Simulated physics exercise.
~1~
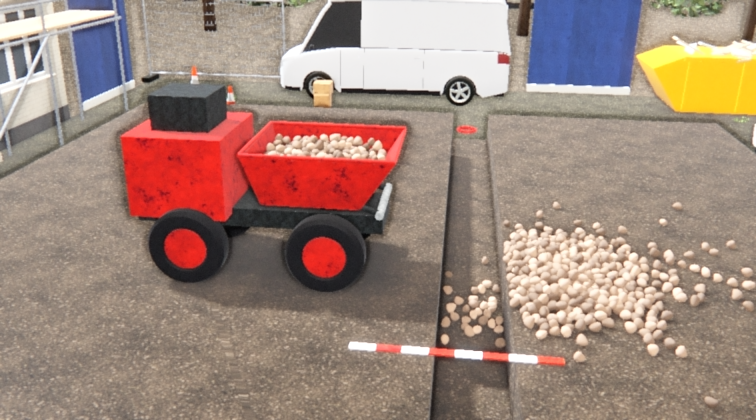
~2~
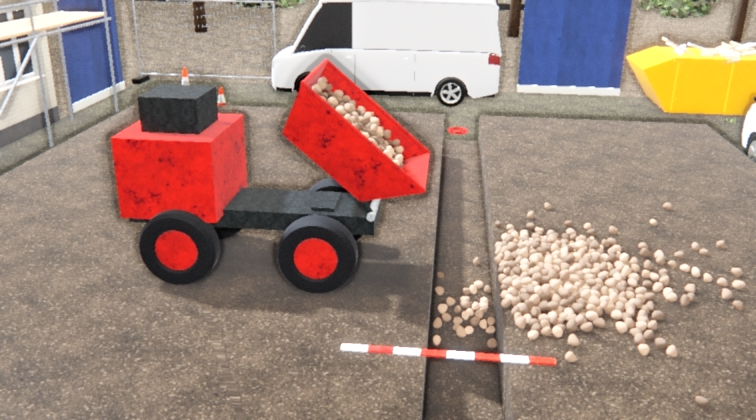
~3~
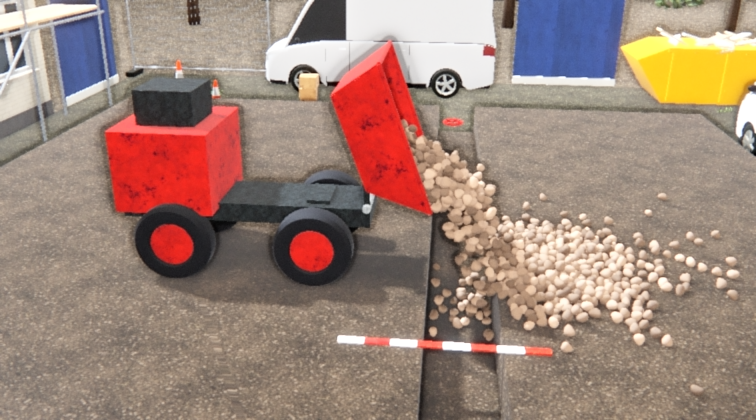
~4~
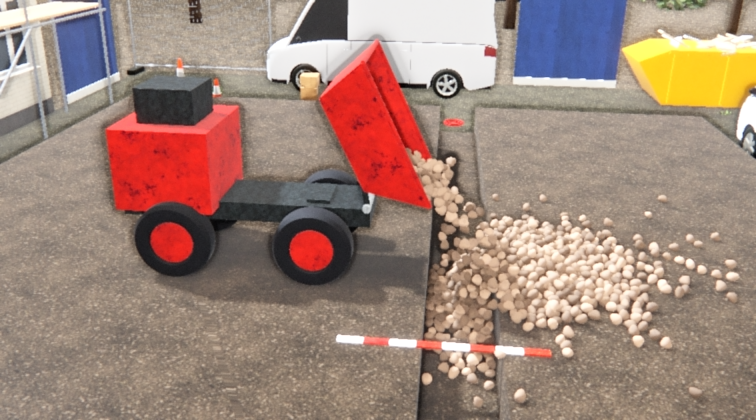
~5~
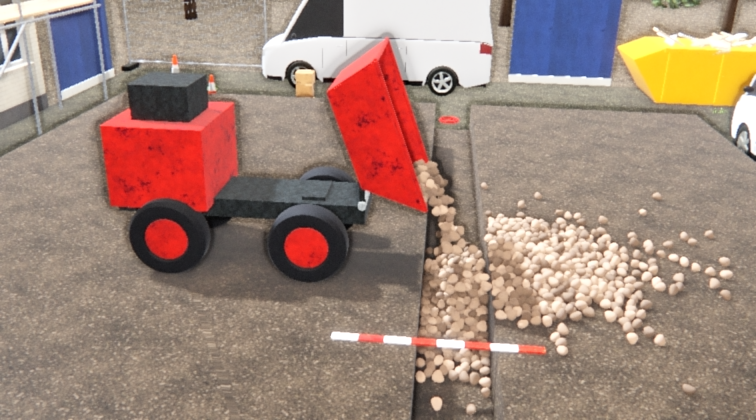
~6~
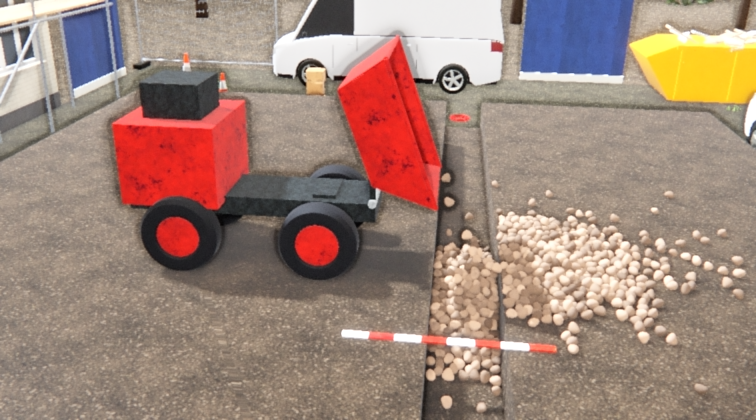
Red dumper tipping its skip and jerking it to pour pale stones into a trench, ending with the skip raised and empty.
